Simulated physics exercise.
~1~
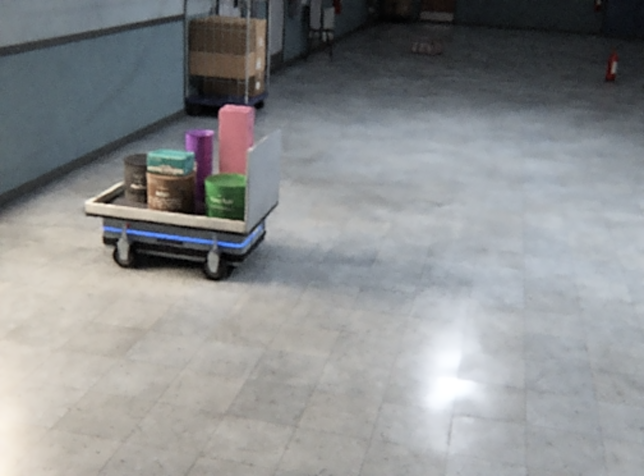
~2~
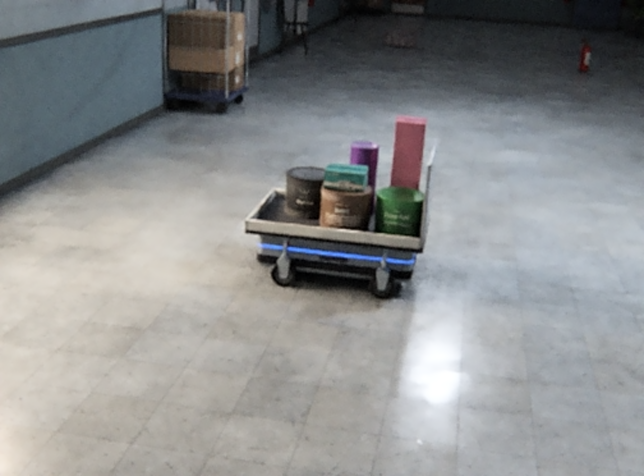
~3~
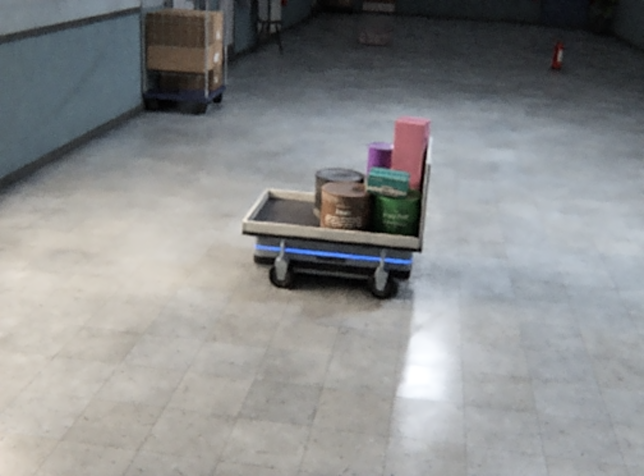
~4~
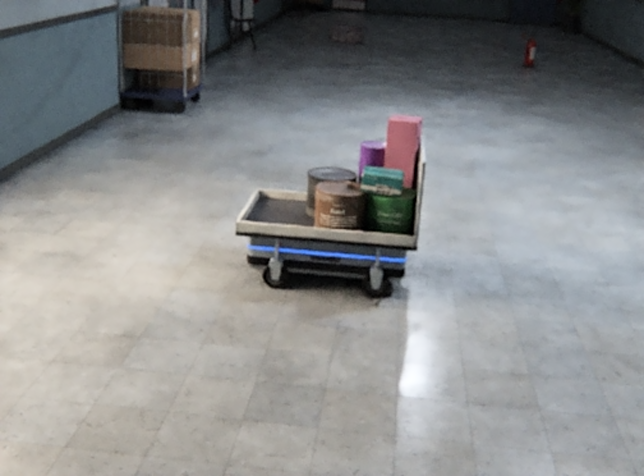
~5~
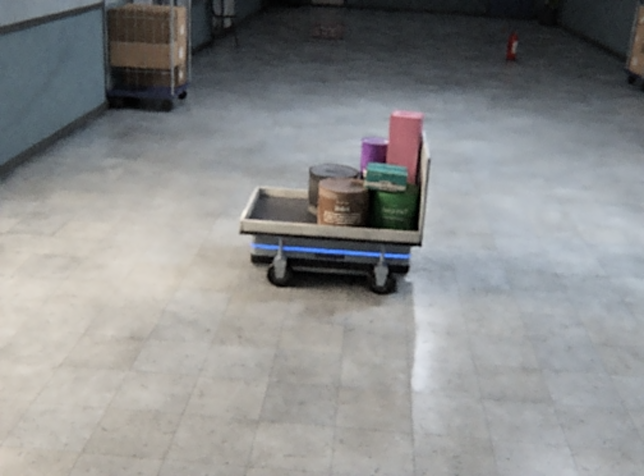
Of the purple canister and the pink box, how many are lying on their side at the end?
None of them are; the purple canister and the pink box both still stand upright on the cart.
A flat cart rolls right and stops, its load shifting but the tall pieces staying upright.
